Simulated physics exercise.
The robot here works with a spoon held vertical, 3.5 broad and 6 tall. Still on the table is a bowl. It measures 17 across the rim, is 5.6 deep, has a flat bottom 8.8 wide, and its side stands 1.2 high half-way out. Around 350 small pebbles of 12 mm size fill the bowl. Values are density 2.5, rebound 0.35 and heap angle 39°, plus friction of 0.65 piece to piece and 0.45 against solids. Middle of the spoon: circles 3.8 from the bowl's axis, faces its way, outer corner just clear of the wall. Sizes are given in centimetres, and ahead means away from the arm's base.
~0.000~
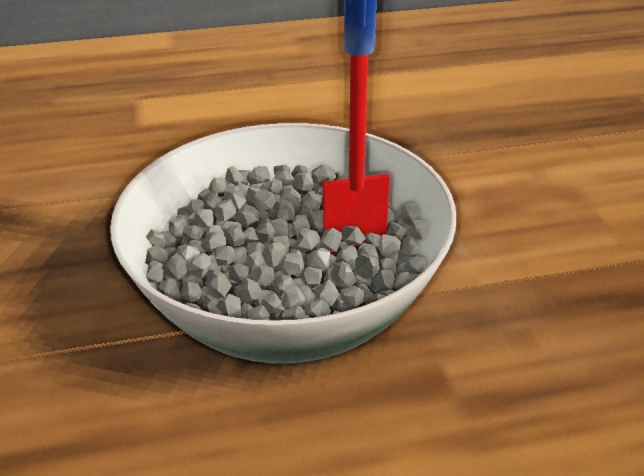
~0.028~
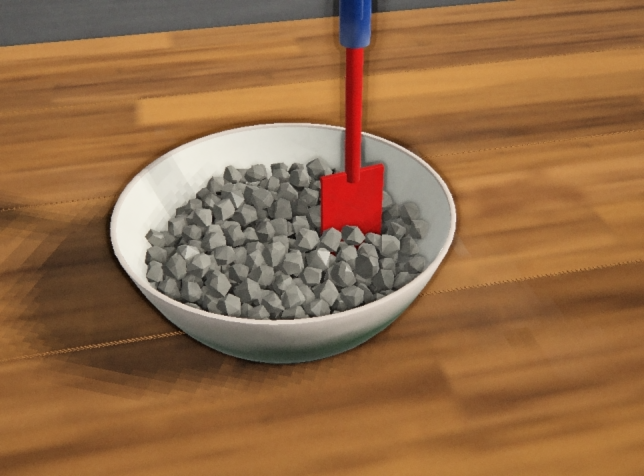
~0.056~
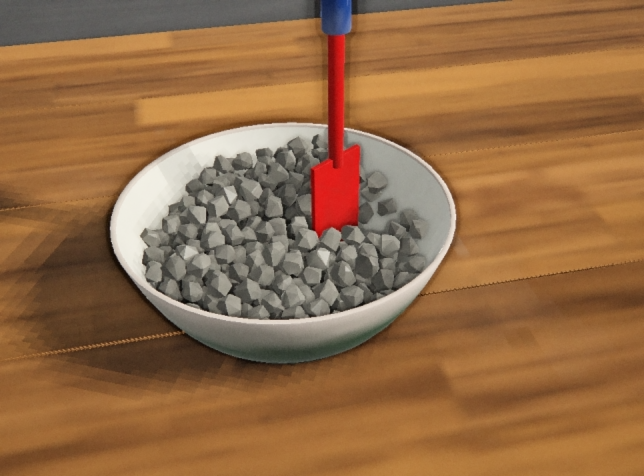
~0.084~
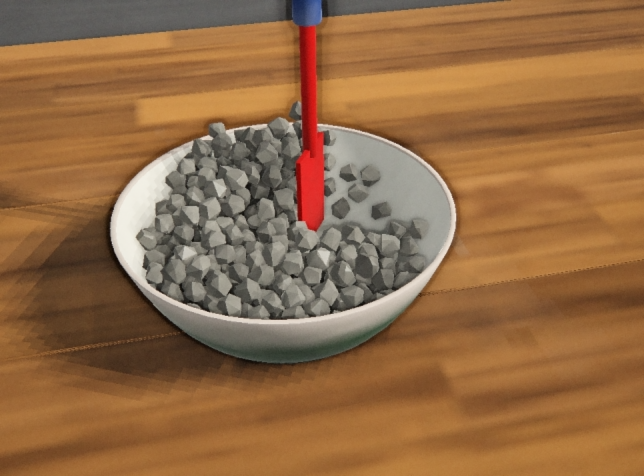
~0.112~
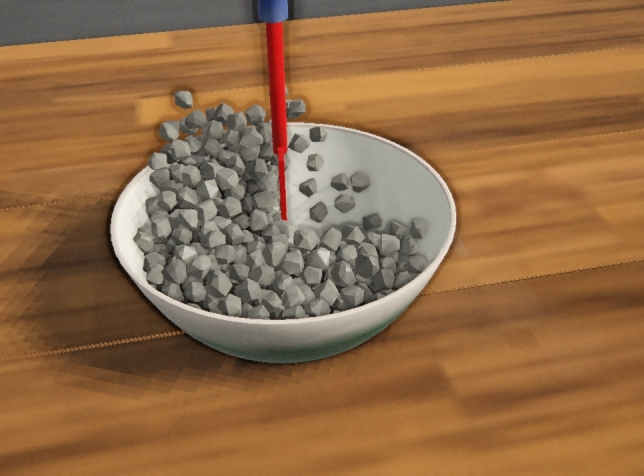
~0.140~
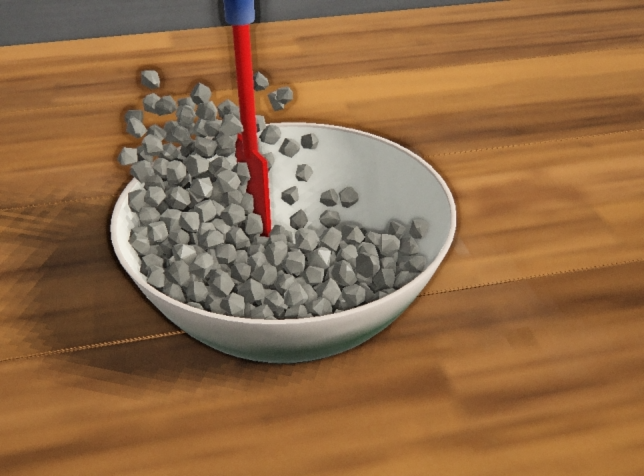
In a white bowl, a red spatula-like tool sweeps left and turns, pushing gray pebbles up leftward.
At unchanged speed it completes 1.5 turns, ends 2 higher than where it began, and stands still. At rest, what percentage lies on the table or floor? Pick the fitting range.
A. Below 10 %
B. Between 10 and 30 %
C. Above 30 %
The answer is C.
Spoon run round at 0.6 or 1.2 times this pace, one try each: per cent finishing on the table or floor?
I'd expect about 25 per cent, then about 50 per cent.
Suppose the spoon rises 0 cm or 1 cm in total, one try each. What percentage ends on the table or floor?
Some 50 and 45 per cent.
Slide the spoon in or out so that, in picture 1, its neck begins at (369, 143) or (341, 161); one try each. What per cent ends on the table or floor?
50 and 25 %.
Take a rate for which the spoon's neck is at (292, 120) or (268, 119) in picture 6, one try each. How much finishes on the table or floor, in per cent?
About 30 % for one try and about 35 % for the other, in order.
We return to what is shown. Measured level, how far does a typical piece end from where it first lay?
Some 9 centimetres or so.
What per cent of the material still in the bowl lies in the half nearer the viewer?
I'd put it near 50 per cent.
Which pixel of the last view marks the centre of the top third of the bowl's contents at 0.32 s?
The upper third is centred close to (350, 259).
After 0.32 s, 274° round, highest piece 11 above the table; 271 in the bowl, 43 on the table or floor, 33 in flight or on the tool.
After 0.51 s, 79° round, highest piece 8 above the table; 219 in the bowl, 119 on the table or floor, 9 in flight or on the tool.
After 0.80 s, 180° round, highest piece 5 above the table; 200 in the bowl, 147 on the table or floor.
After 1.50 s, 180° round, highest piece 5 above the table; 200 in the bowl, 147 on the table or floor.
At rest, 200 in the bowl, 147 on the table or floor. That is 42 % on the table or floor.
